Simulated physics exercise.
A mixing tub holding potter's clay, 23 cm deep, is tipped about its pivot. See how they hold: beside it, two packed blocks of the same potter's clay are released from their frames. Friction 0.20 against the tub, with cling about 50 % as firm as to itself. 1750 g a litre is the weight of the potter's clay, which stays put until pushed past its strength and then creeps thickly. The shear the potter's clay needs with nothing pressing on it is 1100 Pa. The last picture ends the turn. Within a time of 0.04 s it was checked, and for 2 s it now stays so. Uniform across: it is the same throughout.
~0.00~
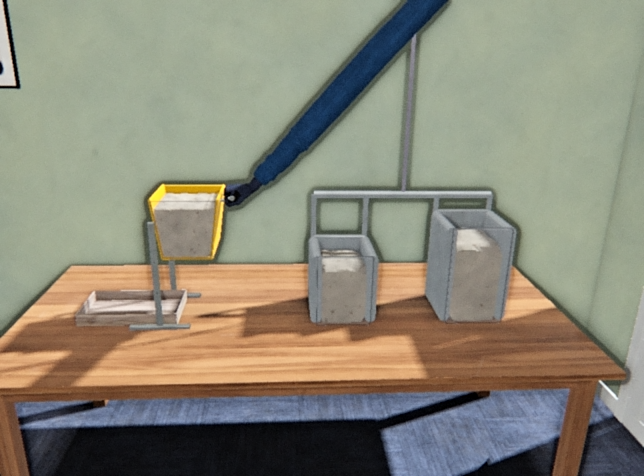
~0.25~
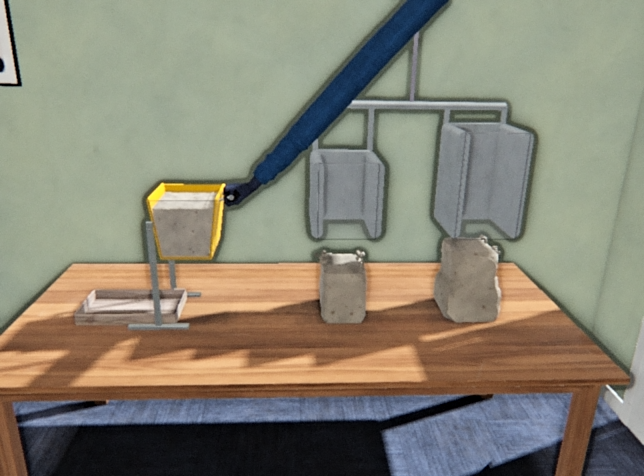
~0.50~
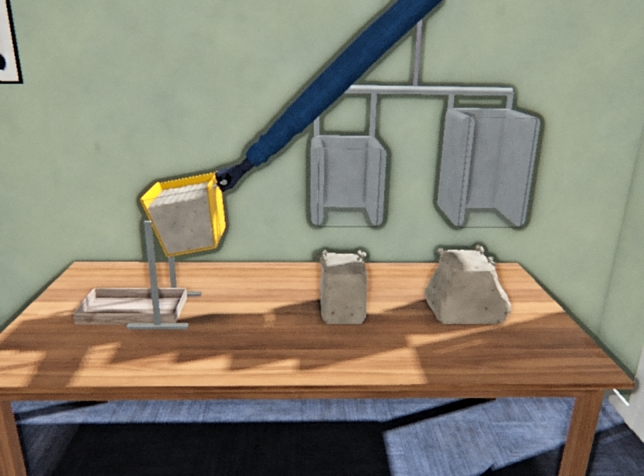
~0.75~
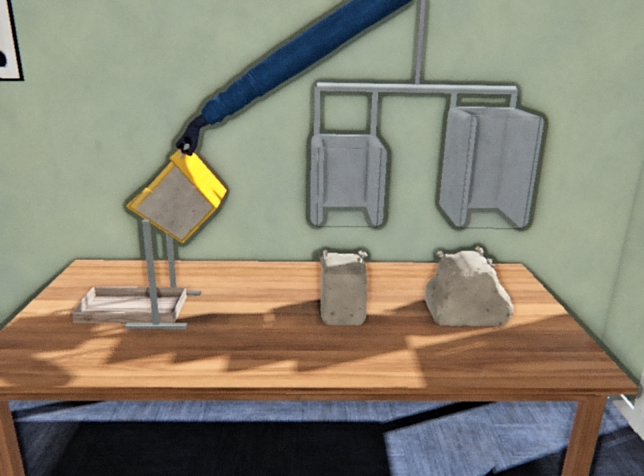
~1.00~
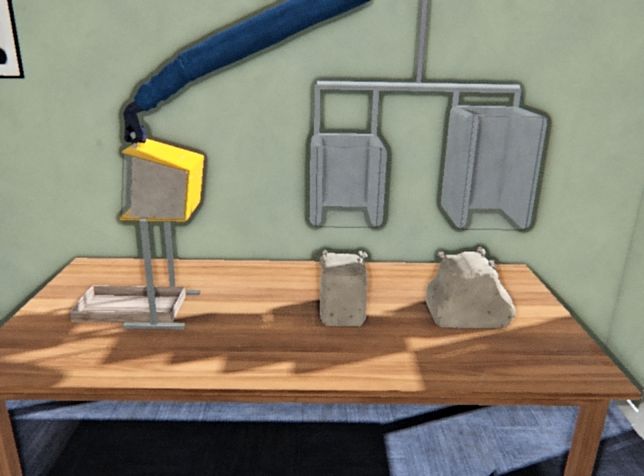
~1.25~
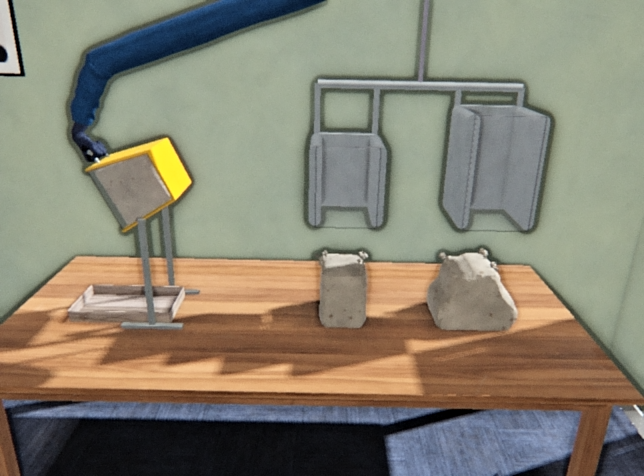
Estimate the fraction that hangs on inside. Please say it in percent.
I would say roughly 0 per cent.
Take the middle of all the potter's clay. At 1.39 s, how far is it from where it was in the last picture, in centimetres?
Something like 8 cm, I'd say.
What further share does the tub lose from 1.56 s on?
It works out to some 4 per cent of the load.
After 1.39 s, the tub is at 115 degrees and holds 75 %.
After 1.56 s, the tub is at 115 degrees and holds 4 %.
After 1.73 s, the tub is at 115 degrees and holds 0 %.
After 1.90 s, the tub is at 115 degrees and holds 0 %.
After 3.25 s, at the end, the tub is at 115 degrees and holds 0 %.
